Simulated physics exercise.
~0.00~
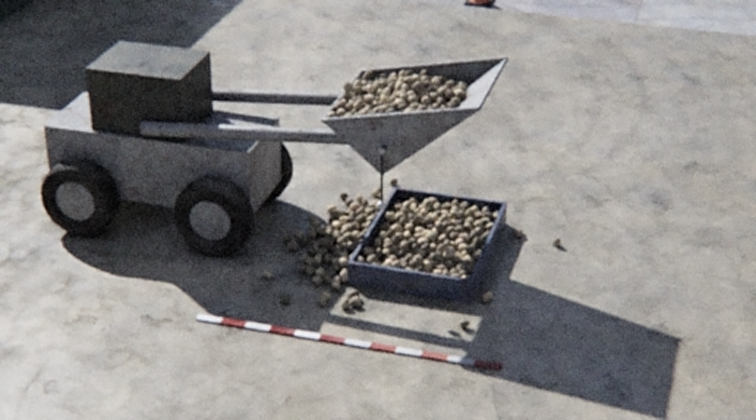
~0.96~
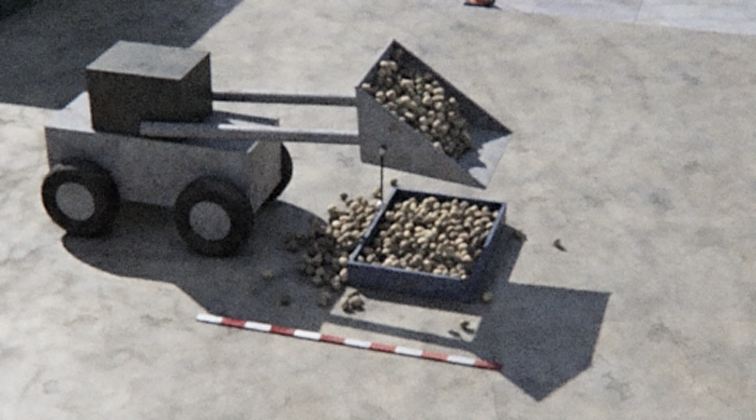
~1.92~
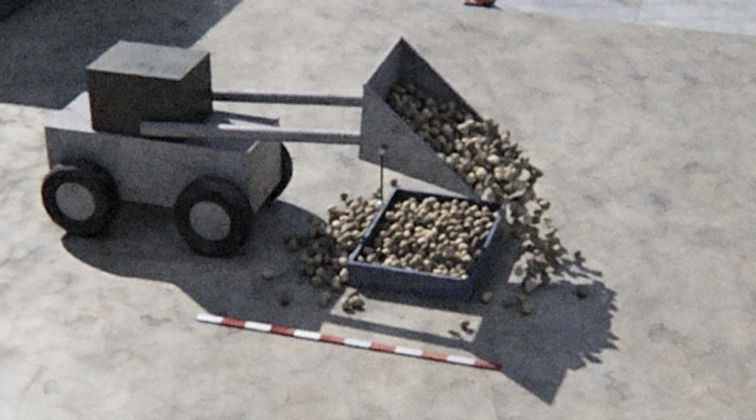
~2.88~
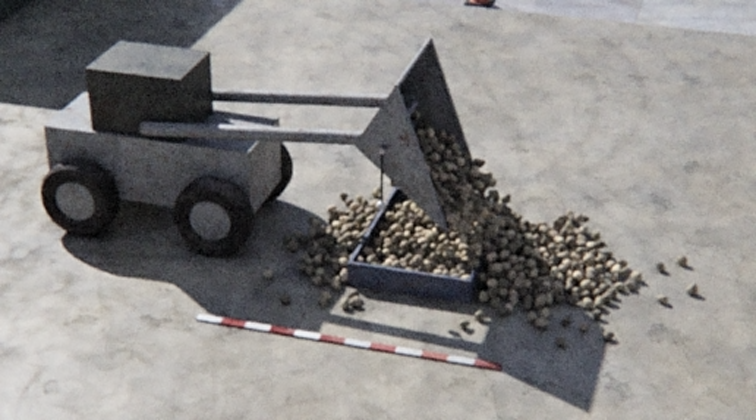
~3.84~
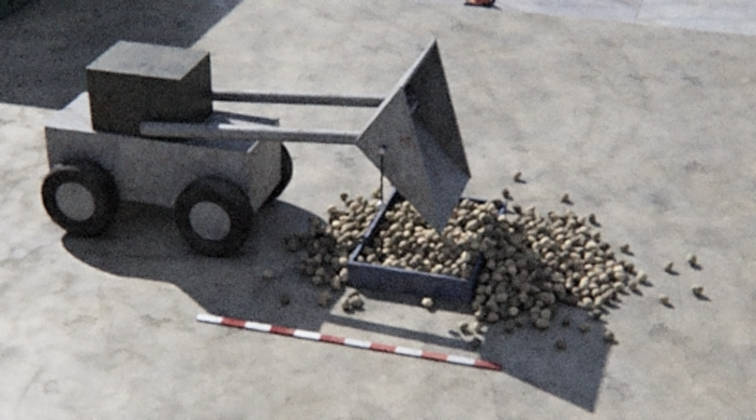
A sunlit stretch of pale, mottled concrete is seen from above at an angle. On the left stands a grey loader with black wheels, its stone-filled bucket raised over a blue bin already heaped with tan stones, more lying at its left side, and a red and white staff in front. The loader stays put while the bucket tips forward, at first keeping its stones. Then it tips steeper and they pour over the lip, many landing beyond the bin on the right. The bucket ends empty and steeply tilted, with a broad pile spread beside the still-full bin.
